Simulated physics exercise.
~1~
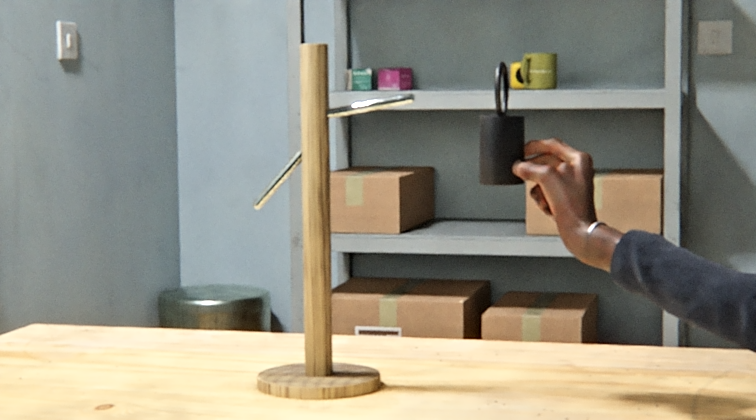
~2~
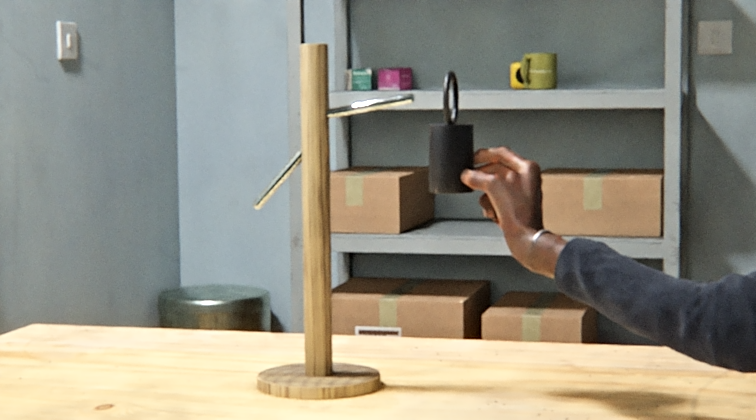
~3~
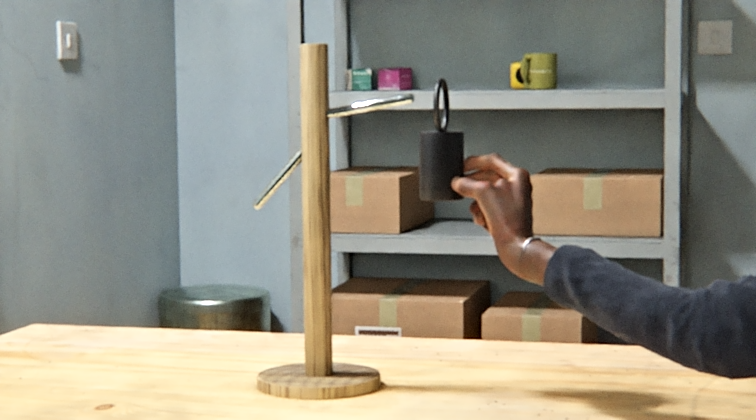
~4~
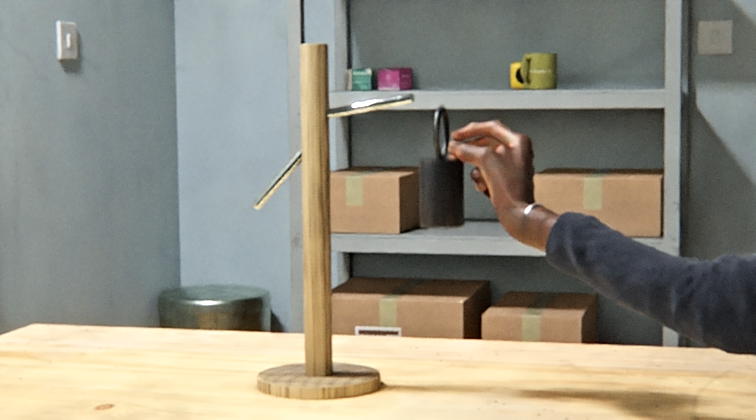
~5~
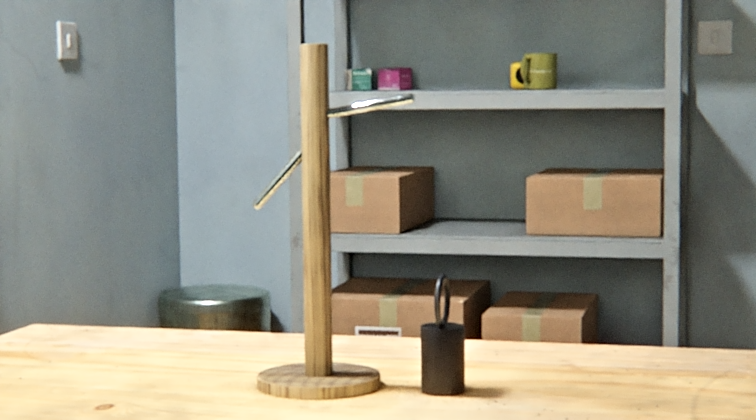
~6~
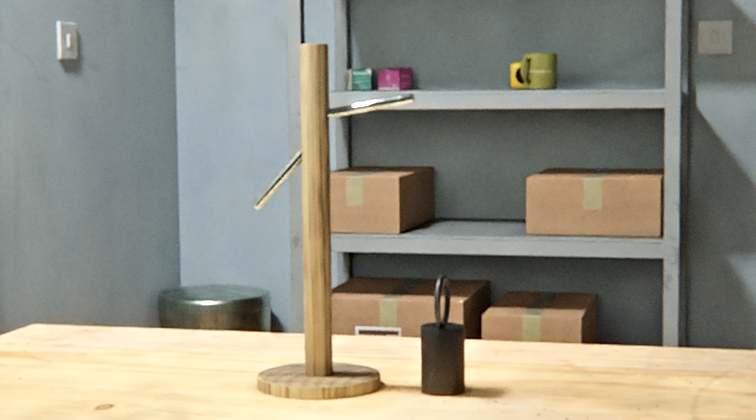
A black lantern with a ring on top is held by a hand reaching in from the right, above a pale wooden table seen from the front by a still camera. Left of it stands a wooden post on a round base with two slanting pegs, before grey shelves of brown boxes and green and yellow mugs. The hand carries the lantern left toward the upper right peg, then lowers it slightly. The fingers let go near the ring, and the lantern drops instead of hanging. It ends upright and still on the table, right of the unmoved stand, the hand gone.
